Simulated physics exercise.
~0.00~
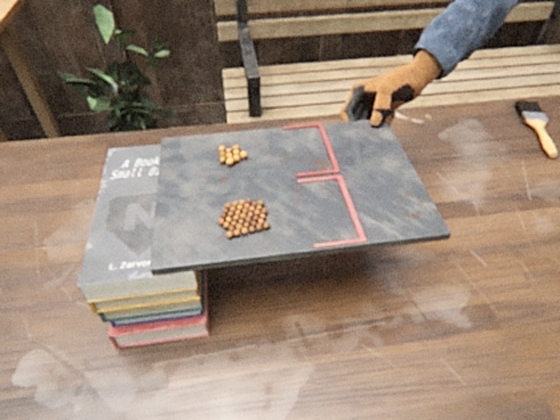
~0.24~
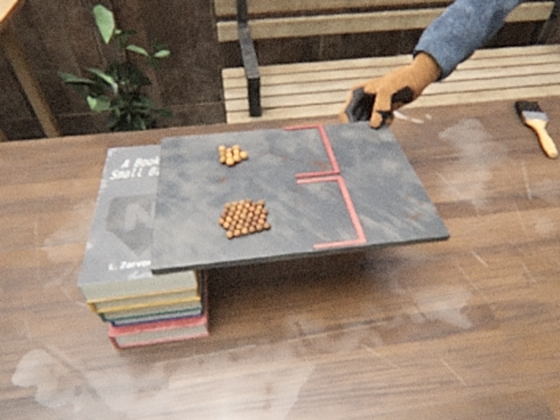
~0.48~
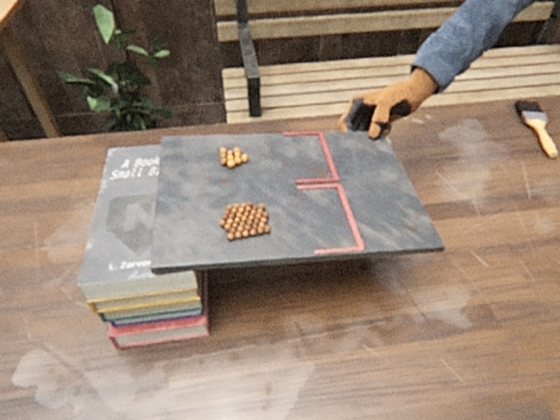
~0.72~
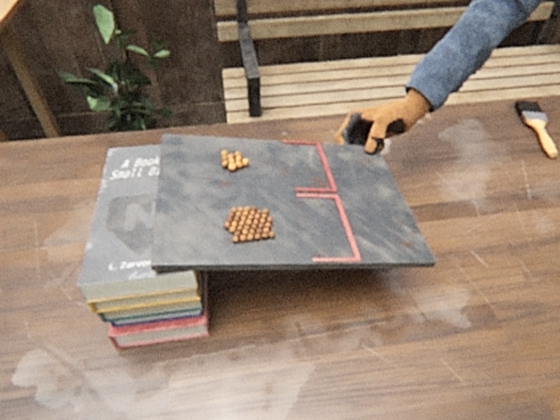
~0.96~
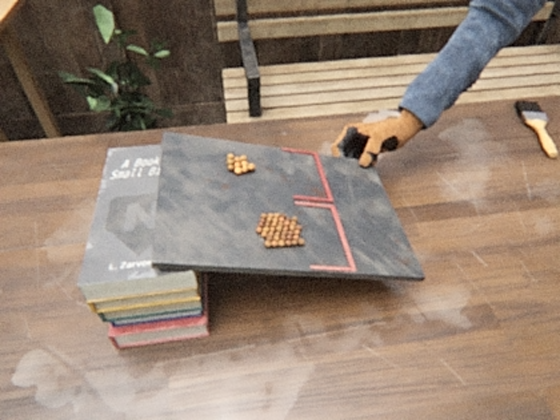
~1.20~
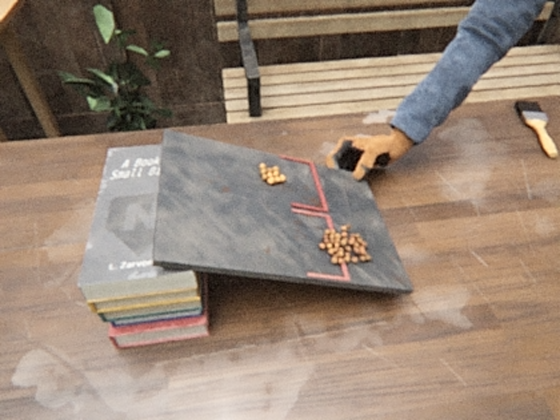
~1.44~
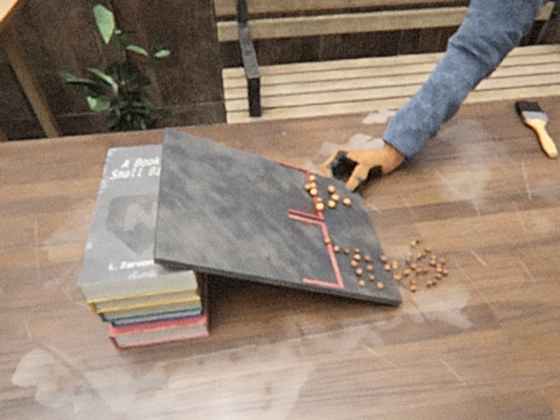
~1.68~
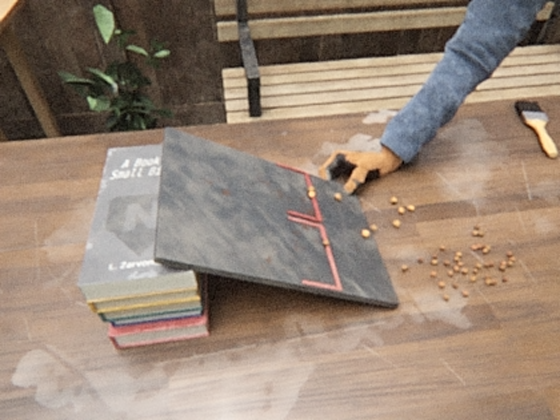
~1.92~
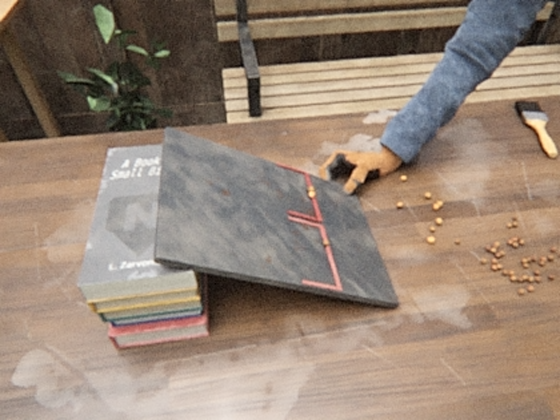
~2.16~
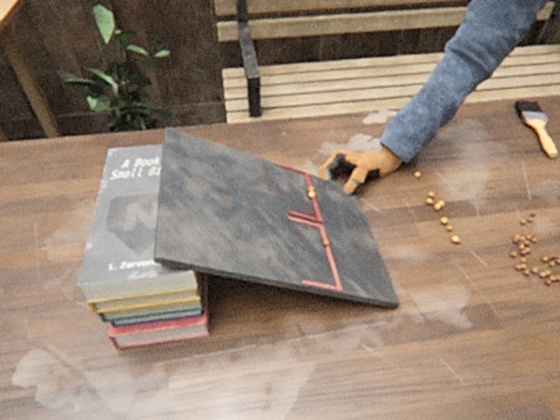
In this clip, a gloved hand lowers the free end of a dark board propped on stacked books, and two heaps of small brown pieces slide toward red strips, the nearer heap first. Nearly all the near pieces and most of the far ones pass the strips and scatter on the table.
